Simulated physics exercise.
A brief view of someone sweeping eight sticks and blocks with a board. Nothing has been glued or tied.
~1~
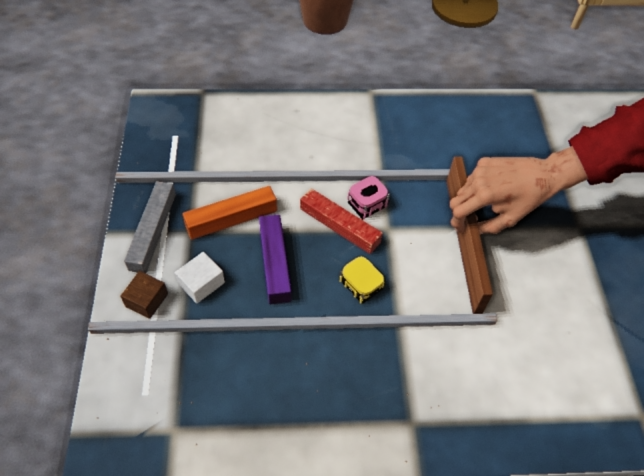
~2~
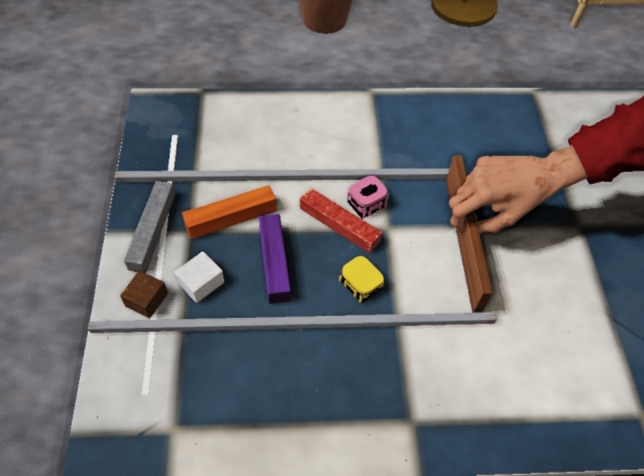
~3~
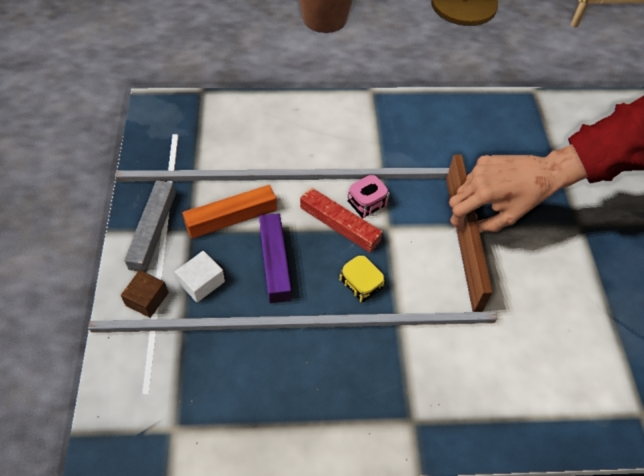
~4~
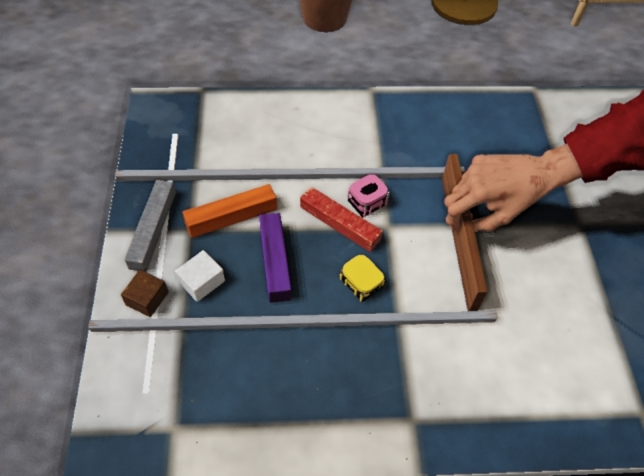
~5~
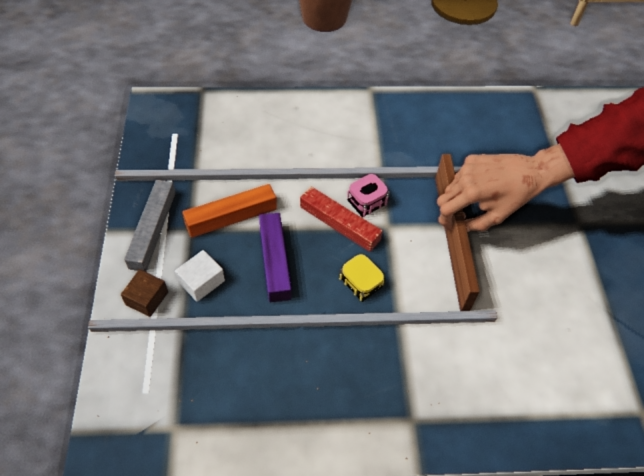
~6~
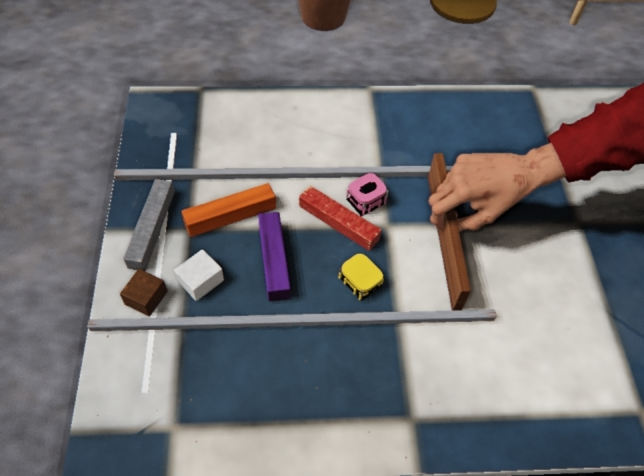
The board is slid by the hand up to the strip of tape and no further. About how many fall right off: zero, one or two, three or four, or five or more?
The push clears off a handful of three or four.
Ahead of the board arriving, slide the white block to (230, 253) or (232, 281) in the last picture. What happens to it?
In order, falls away; falls away.
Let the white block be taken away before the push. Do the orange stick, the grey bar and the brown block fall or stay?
Well, the orange stick topples off, the grey bar topples off and the brown block topples off.
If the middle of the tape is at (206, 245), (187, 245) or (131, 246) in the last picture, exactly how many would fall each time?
Respectively, 0, 2 and 6.
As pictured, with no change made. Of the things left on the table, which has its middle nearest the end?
Answer - the purple stick.
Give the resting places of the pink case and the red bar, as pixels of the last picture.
The pink case comes to rest close to (150, 189), while the red bar rests close to (131, 219).
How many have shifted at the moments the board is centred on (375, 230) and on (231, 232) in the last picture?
I make it 3 at the first spot and 8 at the other.
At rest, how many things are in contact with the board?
Count: 3.
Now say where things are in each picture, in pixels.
The first picture shows grey bar (151, 226); brown block (145, 295); white block (200, 278); board (467, 232); tape (162, 248).
The second picture shows brown block (144, 294); purple stick (275, 258).
The third picture shows white block (200, 277); yellow case (362, 279).
The fourth picture shows grey bar (151, 224); board (463, 230).
The fifth picture shows brown block (145, 293); pink case (368, 195).
The sixth picture shows grey bar (150, 224); brown block (144, 293); white block (199, 275); board (447, 229); tape (161, 246).
Soon after, none off yet; grey bar at rest near (150, 224); brown block at rest near (144, 293); white block at rest near (199, 275).
Then, none off yet; grey bar moving near (144, 224); brown block at rest near (144, 293); white block at rest near (199, 275).
Further on, none off yet; grey bar moved a little near (115, 219); brown block moved well along near (89, 298); white block moved well along near (122, 280).
At rest, the number that fall off is three or four; fallen, orange stick, white block, brown block and grey bar.
